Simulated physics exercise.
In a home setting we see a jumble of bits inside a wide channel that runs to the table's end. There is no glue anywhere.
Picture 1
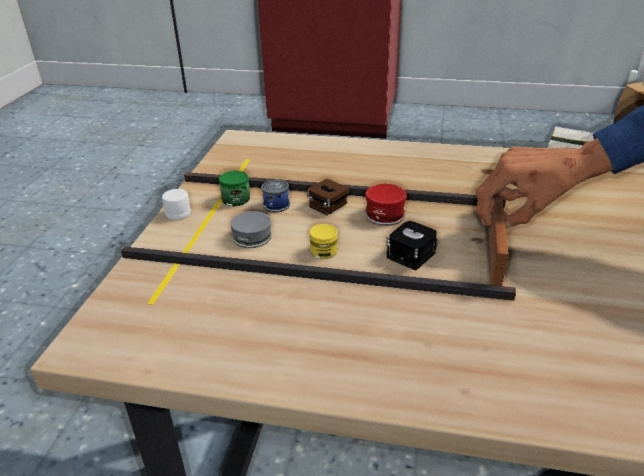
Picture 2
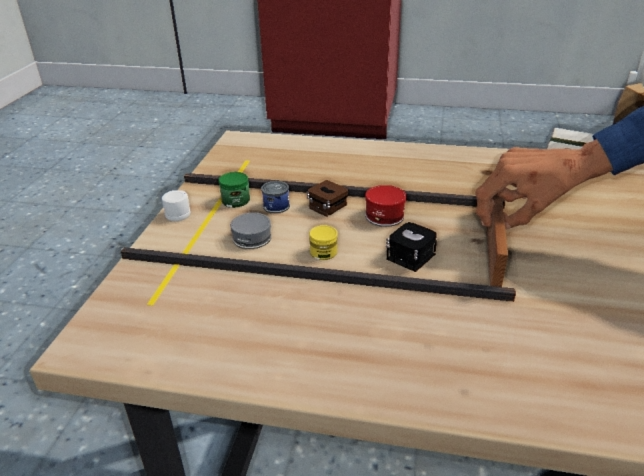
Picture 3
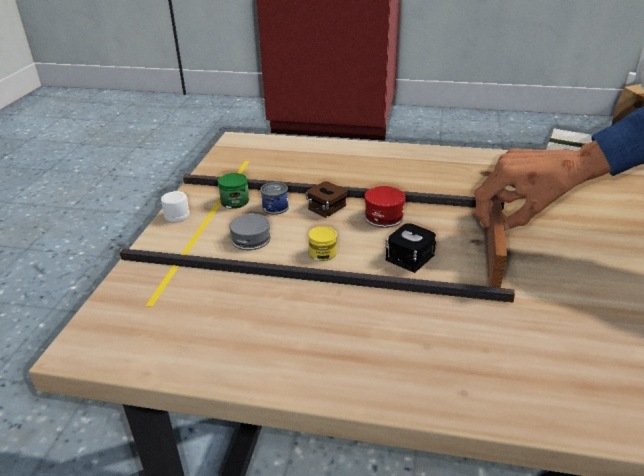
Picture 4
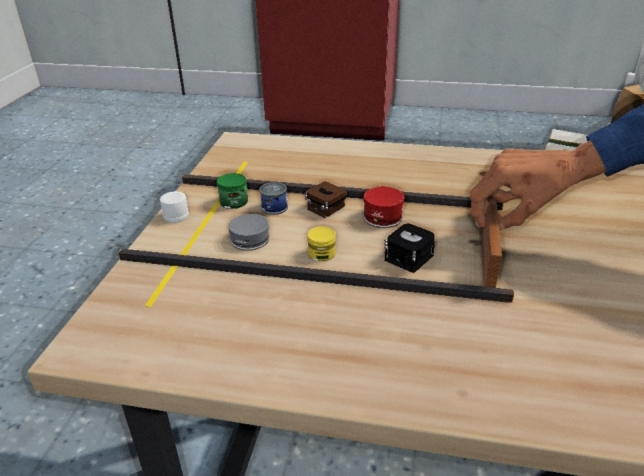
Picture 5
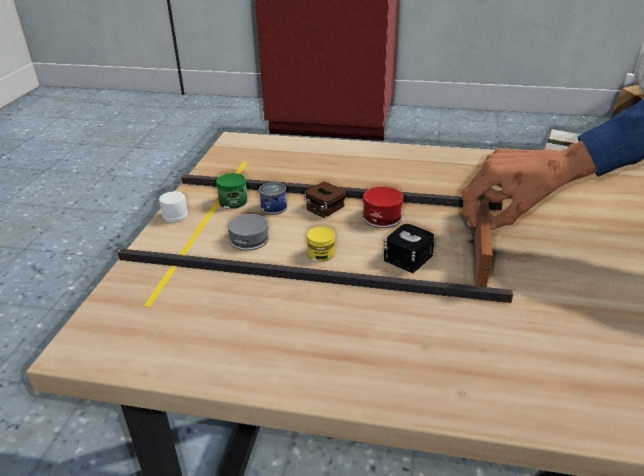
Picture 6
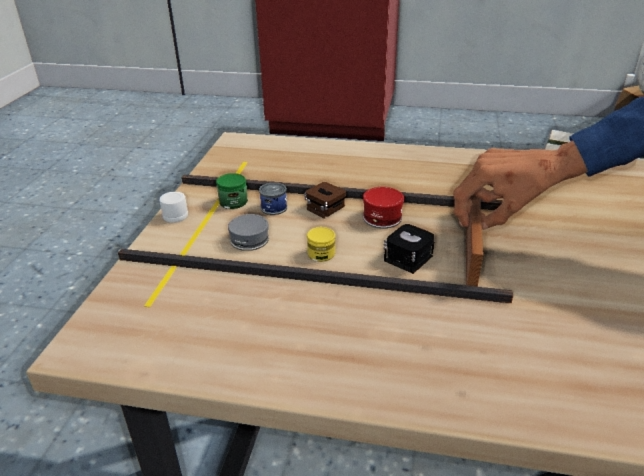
A hand sliding a brown board slowly left between two dark rails towards small tubs, tins and cases, which stay still.
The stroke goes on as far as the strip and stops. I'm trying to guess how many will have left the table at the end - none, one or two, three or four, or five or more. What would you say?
Gone: Just a lone one or pair.
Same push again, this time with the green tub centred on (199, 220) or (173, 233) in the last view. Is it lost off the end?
Result by position: It leaves the top / leaves the top.
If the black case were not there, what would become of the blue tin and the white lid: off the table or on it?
Looking at the two, the blue tin stays up top and the white lid ends up below.
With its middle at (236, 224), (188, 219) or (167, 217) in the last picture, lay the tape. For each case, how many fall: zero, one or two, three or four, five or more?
Not one; 5 or more; at least five.
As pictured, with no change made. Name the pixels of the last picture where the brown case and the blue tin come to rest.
The brown case at (176, 183), the blue tin at (180, 204).
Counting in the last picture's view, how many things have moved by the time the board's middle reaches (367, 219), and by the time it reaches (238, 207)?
At the first place 4, at the second 8.
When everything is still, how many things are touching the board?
2 touch it.
Soon after, none off yet; white lid at rest near (174, 207); green tub at rest near (232, 191); grey pot at rest near (249, 232).
Then, none off yet; white lid at rest near (174, 207); green tub moved about its own width near (211, 191); grey pot moved about its own width near (209, 224).
At rest, the number that fall off is one or two; fallen, green tub and white lid.
